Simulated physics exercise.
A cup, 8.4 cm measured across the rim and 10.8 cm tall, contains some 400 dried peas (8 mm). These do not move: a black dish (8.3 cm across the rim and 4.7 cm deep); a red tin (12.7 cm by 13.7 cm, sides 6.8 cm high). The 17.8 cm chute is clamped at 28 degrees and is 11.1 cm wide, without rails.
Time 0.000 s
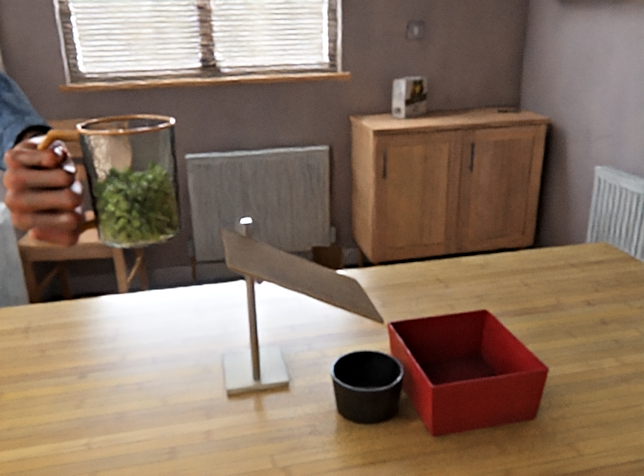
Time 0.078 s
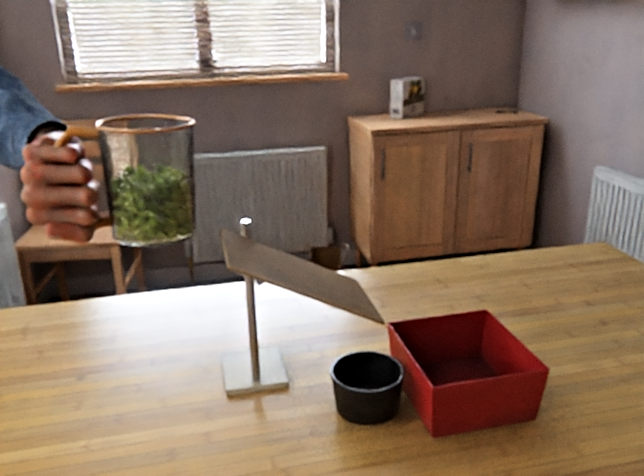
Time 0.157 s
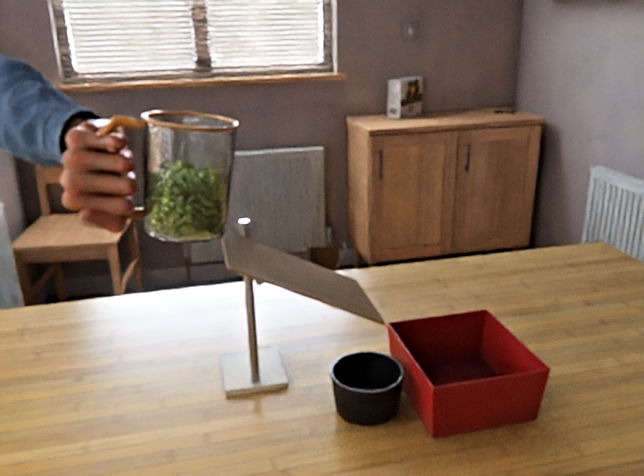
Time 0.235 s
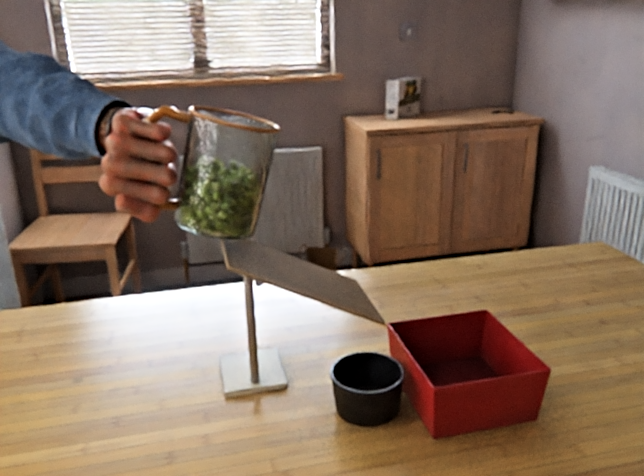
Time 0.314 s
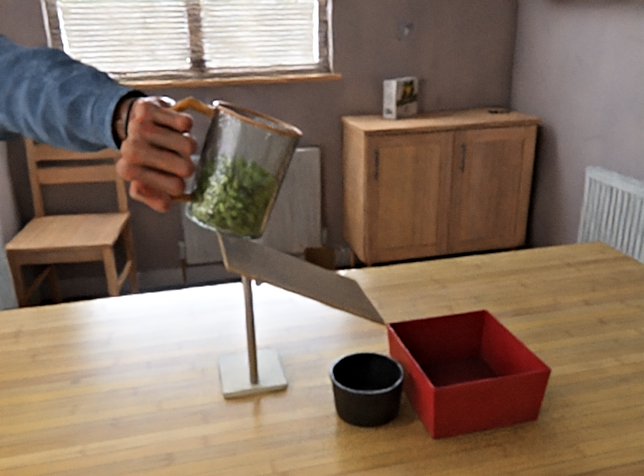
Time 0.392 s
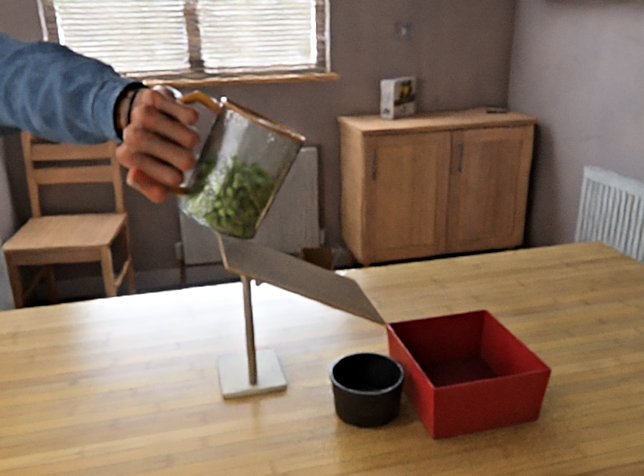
In a room with a wooden table, a hand carries a clear cup of green peas rightward above the raised end of a sloping chute, tilting it to the right, while a black dish and red tin stay still.
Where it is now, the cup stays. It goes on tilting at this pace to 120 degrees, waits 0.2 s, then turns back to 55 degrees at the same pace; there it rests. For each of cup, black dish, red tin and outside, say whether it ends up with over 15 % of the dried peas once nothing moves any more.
Cup - under; black dish - under; red tin - over; outside - under.
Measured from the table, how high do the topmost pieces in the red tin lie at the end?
I'd put it at close to 3.0 cm.
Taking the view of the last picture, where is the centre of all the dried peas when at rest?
Around (474, 383).
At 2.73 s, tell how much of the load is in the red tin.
By then, close to 90 per cent is in.
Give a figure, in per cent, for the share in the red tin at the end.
90 %, approximately.
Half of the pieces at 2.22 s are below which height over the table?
Roughly 0 centimetres above the table.
After 1.09 s, tilt 89 degrees; cup 100 %; middle of all pieces near (223, 183).
After 1.68 s, tilt 120 degrees; cup 10 %, red tin 35 %, slope 40 %, in the air 10 %; middle of all pieces near (383, 309).
After 2.22 s, tilt 81 degrees; outside 10 %, red tin 90 %; middle of all pieces near (473, 381).
After 2.73 s, tilt 55 degrees; outside 10 %, red tin 90 %; middle of all pieces near (473, 380).
By 3.0 s all is still; cup 0 %, outside 10 %, black dish 0 %, red tin 90 %, slope 0 %.
